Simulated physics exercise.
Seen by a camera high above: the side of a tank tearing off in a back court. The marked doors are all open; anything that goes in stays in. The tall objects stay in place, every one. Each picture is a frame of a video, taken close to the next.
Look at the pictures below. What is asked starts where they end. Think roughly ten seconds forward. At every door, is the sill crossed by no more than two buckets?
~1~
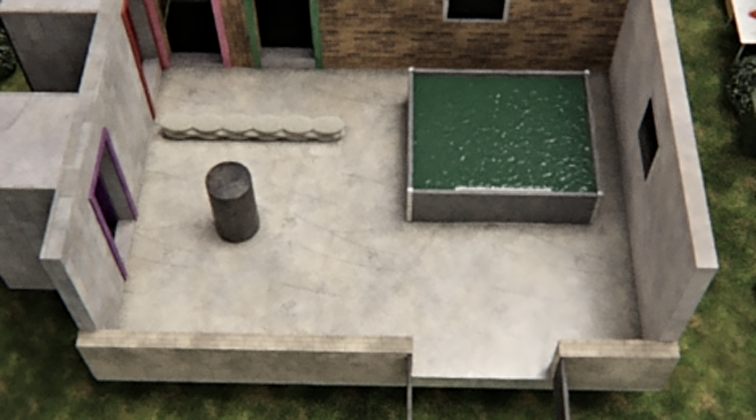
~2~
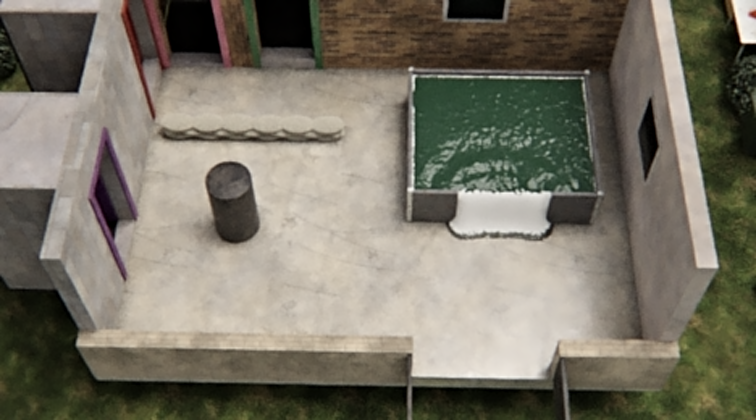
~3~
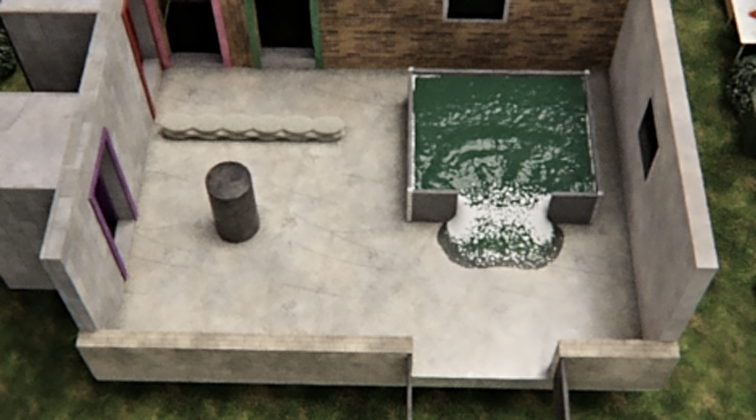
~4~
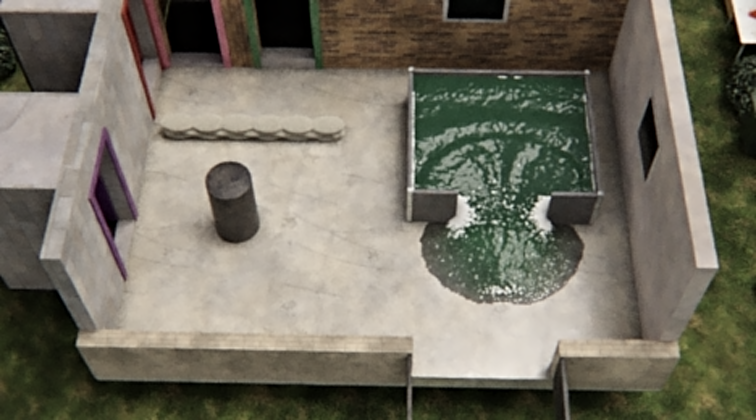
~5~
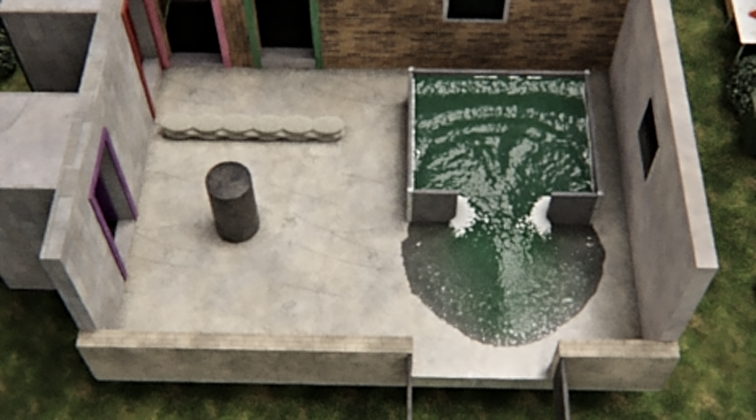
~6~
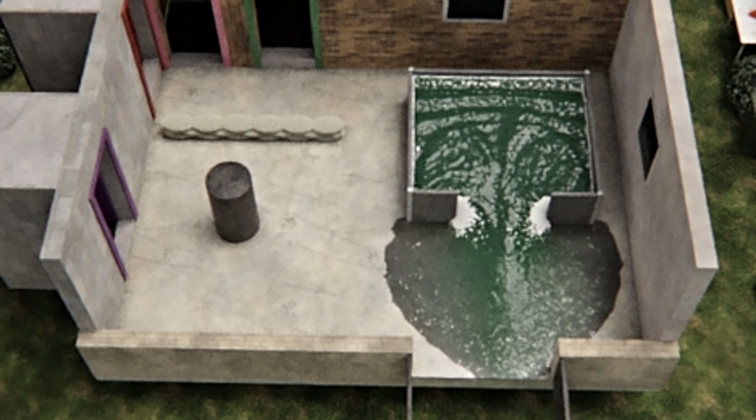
The red door: Yes, it stays at two or less. The purple door: Yes, it stays at two or less. The pink door: Yes, it stays at two or less. The green door: Yes, it stays at two or less.
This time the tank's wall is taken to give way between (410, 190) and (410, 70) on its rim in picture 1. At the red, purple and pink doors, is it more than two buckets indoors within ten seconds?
Red: Exceeds the limit; purple: Exceeds the limit; pink: Exceeds the limit.
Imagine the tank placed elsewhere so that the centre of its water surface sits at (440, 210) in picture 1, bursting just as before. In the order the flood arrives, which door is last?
Note: The green one.
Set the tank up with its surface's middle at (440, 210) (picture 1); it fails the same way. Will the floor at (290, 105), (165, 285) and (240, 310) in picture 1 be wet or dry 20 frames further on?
Readings in order: No flood; flood; flood.
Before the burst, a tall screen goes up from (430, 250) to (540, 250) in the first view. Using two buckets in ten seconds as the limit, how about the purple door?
Note: Purple door crosses the threshold.
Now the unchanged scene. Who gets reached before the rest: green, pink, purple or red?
I'd go with the door marked purple.
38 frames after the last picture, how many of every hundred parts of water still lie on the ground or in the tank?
I'd put it near 58 %.
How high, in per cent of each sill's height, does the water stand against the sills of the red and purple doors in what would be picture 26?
In order: Roughly 0 and 30 in a hundred.
A moment on, water covers 25 % of the floor; the red door not reached, the purple door not reached, the pink door not reached, the green door not reached.
Next, water covers 30 % of the floor; the red door not reached, the purple door not reached, the pink door not reached, the green door not reached.
Then, water covers 45 % of the floor; the red door not reached, the purple door not reached, the pink door not reached, the green door not reached.
Later, water covers 60 % of the floor; the red door wet at the sill, nothing in, the purple door wet at the sill, nothing in, the pink door not reached, the green door not reached.
In the end, water covers 80 % of the floor; the red door wet at the sill, nothing in, the purple door wet at the sill, nothing in, the pink door wet at the sill, nothing in, the green door wet at the sill, nothing in.
